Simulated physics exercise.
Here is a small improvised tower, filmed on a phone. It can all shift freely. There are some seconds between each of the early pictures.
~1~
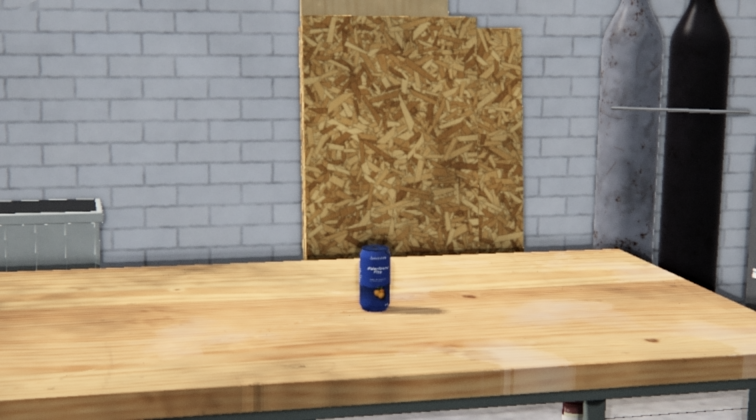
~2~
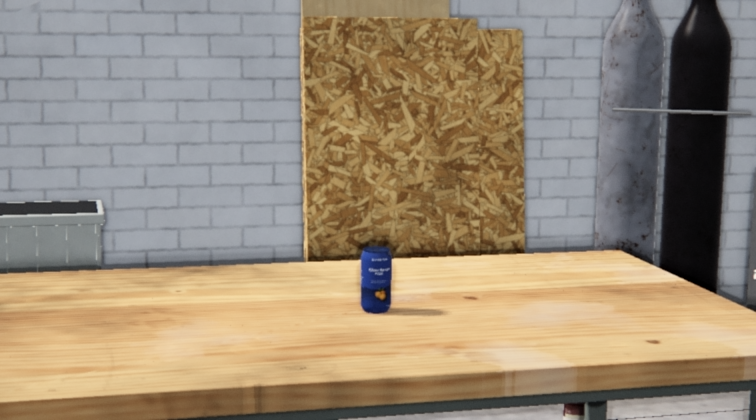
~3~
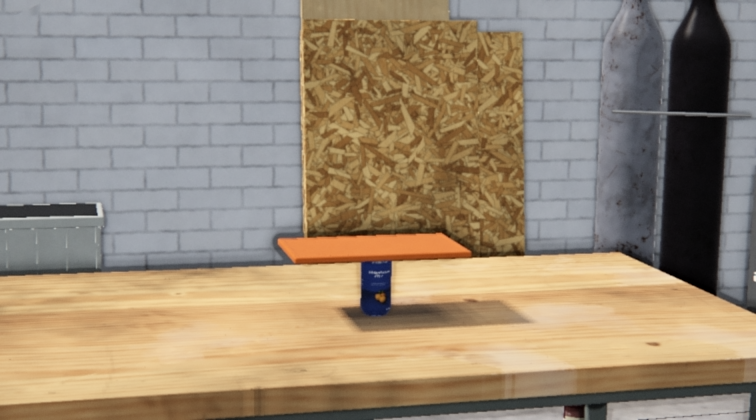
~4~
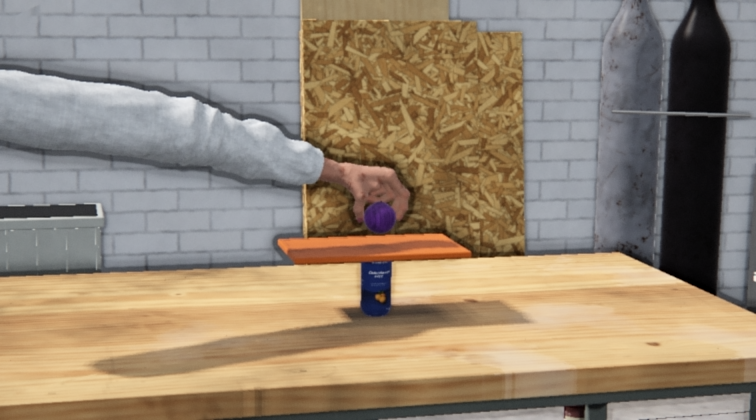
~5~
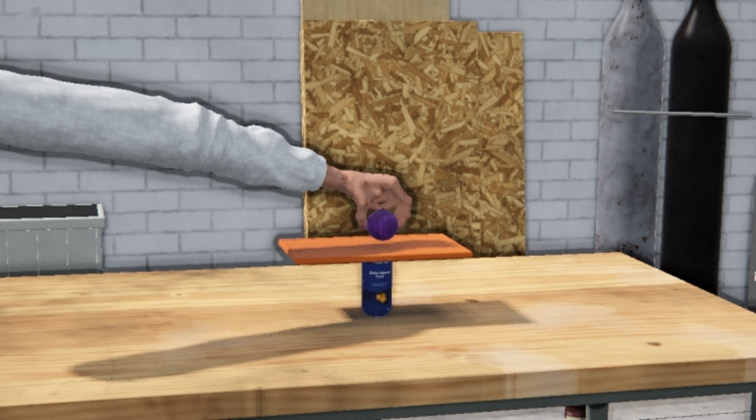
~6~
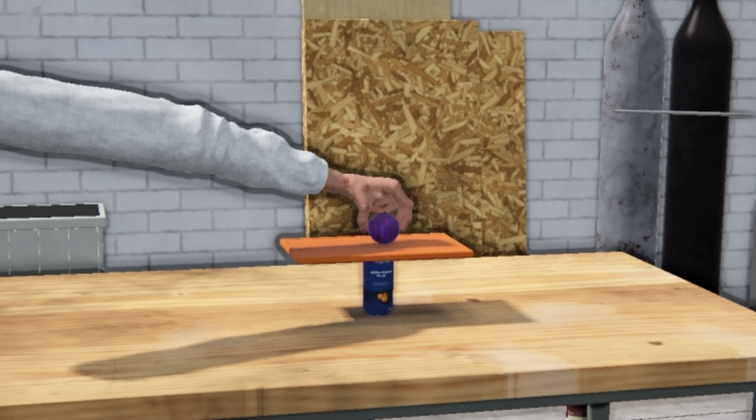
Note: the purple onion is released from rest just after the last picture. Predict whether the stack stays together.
I predict it will be stable.
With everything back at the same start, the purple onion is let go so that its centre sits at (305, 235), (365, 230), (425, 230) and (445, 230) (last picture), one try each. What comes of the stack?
Try 1: Collapse; try 2: Stable; try 3: Stable; try 4: Collapse.
Then, 0.20 s past the last view, nothing moves.
Then, 0.50 s past the last view, purple onion resting near (384, 229).
Finally, all 3 still in place. Final places as the last picture's camera would see them, purple onion near (384, 229). The stack keeps its balance.
